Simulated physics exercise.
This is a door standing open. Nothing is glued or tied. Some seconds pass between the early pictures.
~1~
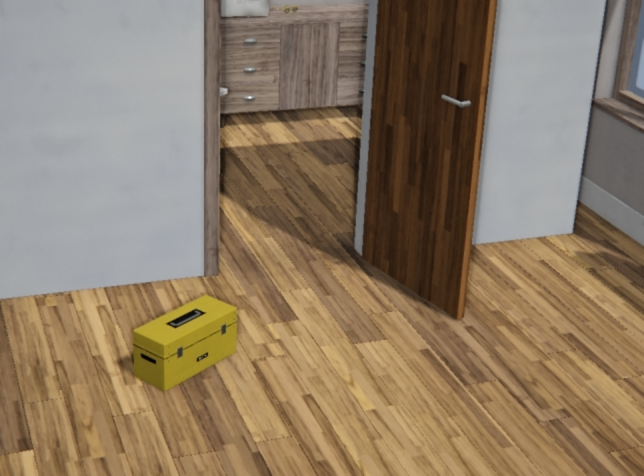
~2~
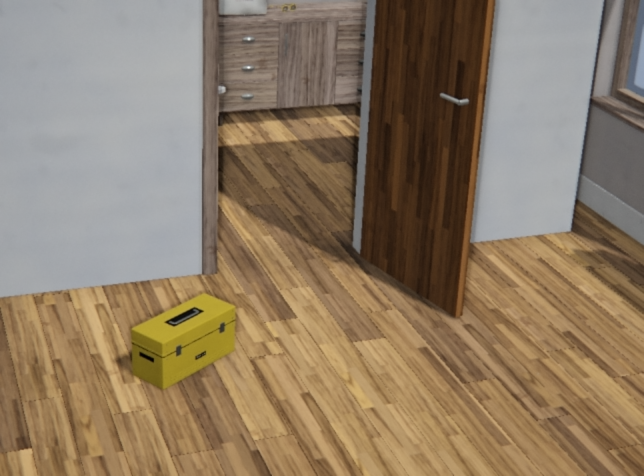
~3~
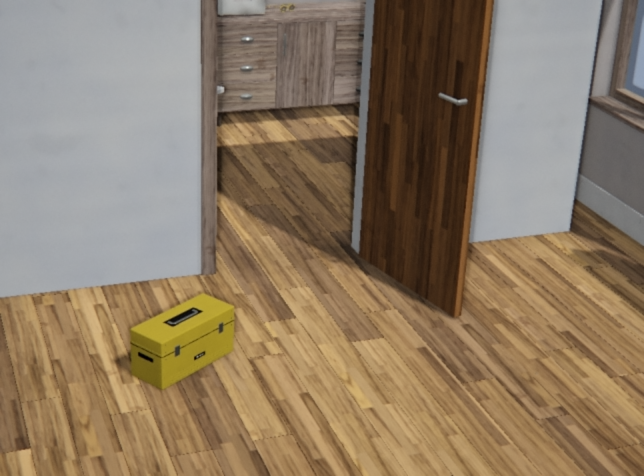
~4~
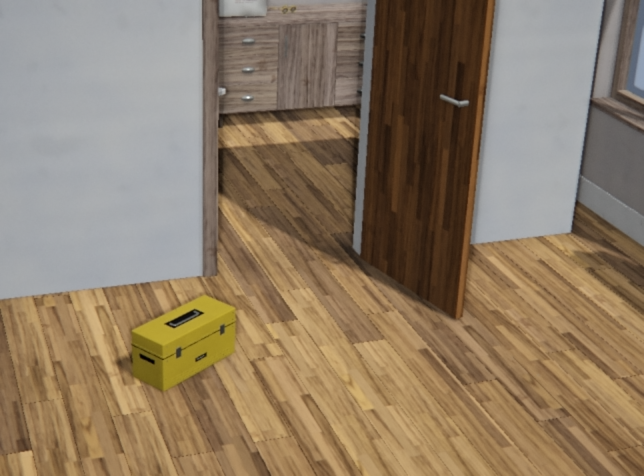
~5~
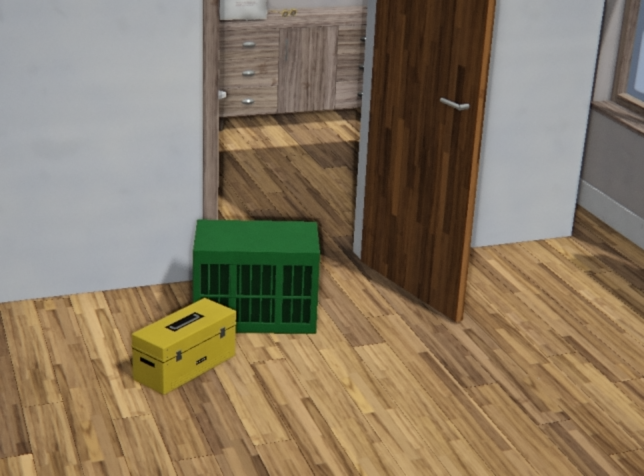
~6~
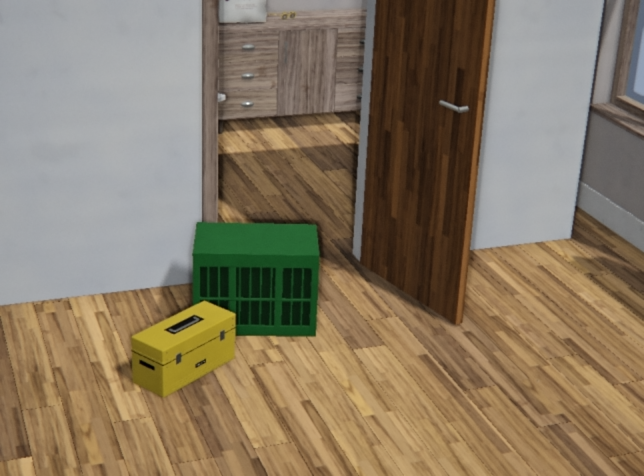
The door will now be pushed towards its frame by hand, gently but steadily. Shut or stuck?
Here the door jams.
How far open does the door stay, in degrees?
About 50°.
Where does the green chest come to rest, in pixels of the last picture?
At about (249, 278).
Then, 0.90 s past the last view, open by 84°.
Then, 1.40 s past the last view, open by 61°.
Finally, open by 51°; both still in place. Final places as the last picture's camera would see them, green chest near (249, 278).
